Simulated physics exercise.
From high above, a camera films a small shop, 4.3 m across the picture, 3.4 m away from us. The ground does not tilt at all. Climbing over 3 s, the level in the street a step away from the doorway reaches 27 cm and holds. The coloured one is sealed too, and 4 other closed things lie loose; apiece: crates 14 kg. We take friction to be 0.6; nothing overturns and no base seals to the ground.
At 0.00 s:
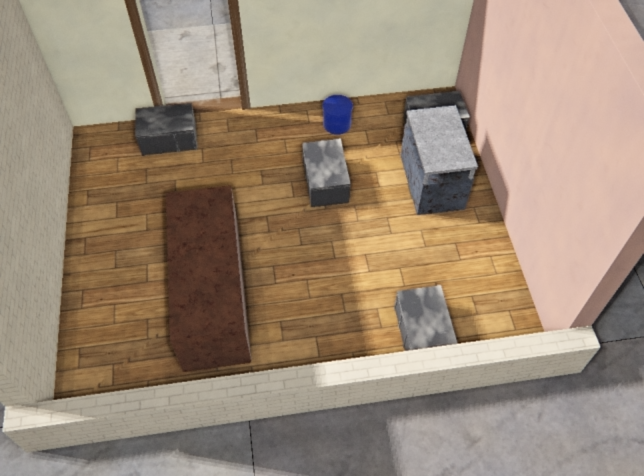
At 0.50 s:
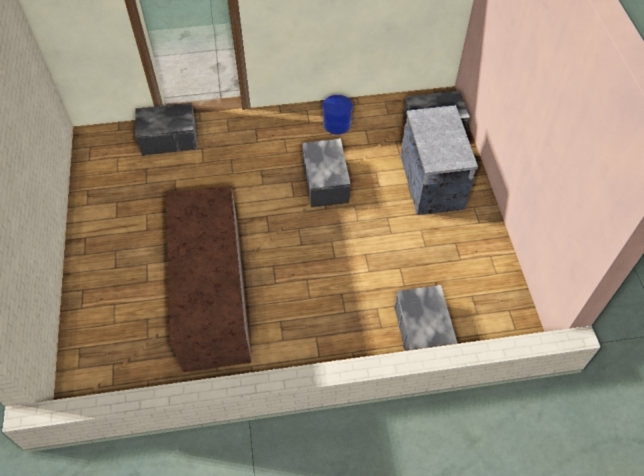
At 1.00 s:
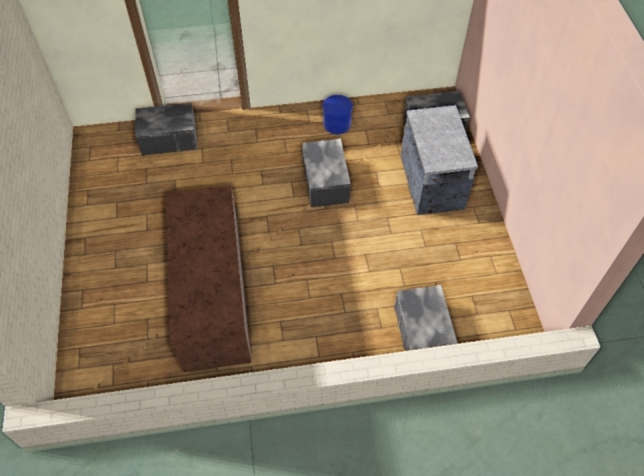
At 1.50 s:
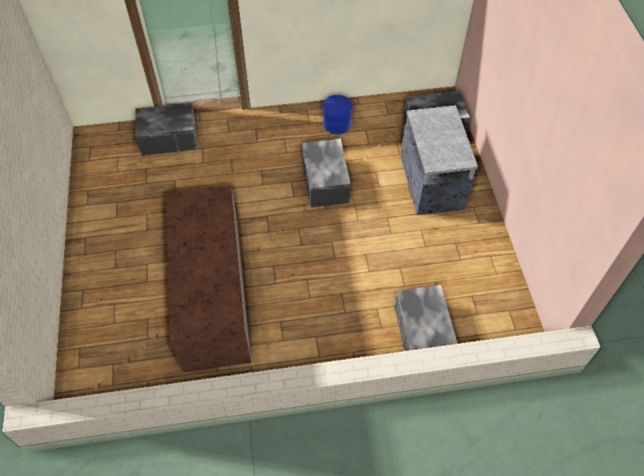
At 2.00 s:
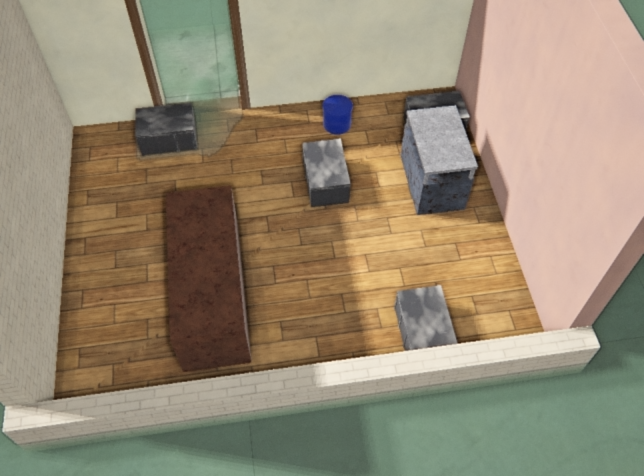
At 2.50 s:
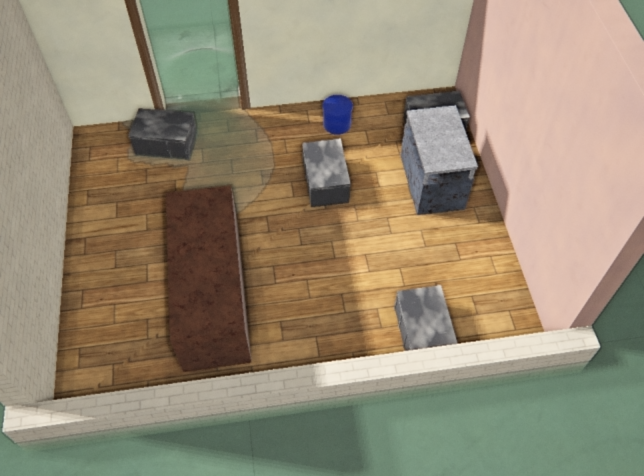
Greenish water covering the ground outside a small room, then spreading through the doorway across the wooden floor and slightly shifting a dark box.
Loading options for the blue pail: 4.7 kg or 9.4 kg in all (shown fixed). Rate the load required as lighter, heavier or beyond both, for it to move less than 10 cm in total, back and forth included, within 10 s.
Lighter.
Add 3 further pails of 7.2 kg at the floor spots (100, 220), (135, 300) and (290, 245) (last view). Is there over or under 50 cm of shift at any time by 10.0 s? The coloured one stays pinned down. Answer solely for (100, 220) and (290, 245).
Results: Threshold exceeded; threshold exceeded.
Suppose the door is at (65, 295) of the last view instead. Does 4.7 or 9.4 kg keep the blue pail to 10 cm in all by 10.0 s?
Under that change no listed mass suffices.
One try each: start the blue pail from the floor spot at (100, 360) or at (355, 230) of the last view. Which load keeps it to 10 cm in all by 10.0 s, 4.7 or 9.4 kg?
In order, no load succeeds and no load succeeds.
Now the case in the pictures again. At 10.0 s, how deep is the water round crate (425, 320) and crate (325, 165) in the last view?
Close to 13 and 8 centimetres.
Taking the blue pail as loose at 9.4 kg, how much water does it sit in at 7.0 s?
Depth: Approx. 2 cm.
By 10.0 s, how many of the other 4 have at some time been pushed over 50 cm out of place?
2.
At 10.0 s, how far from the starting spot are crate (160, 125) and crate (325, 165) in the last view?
They've ended up 150 cm and 50 cm away, in that order.
After 3.5 s the blue pail would be 0 cm from its start with 4.7 kg and 0 cm from its start with 9.4 kg; 0 cm of water round it then.
After 4.5 s the blue pail would be 0 cm from its start with 4.7 kg and 0 cm from its start with 9.4 kg; 1 cm of water round it then.
After 7.0 s the blue pail would be 0 cm from its start with 4.7 kg and 0 cm from its start with 9.4 kg; 2 cm of water round it then.
After 10.0 s the blue pail would be 0 cm from its start with 4.7 kg and 0 cm from its start with 9.4 kg; 4 cm of water round it then.
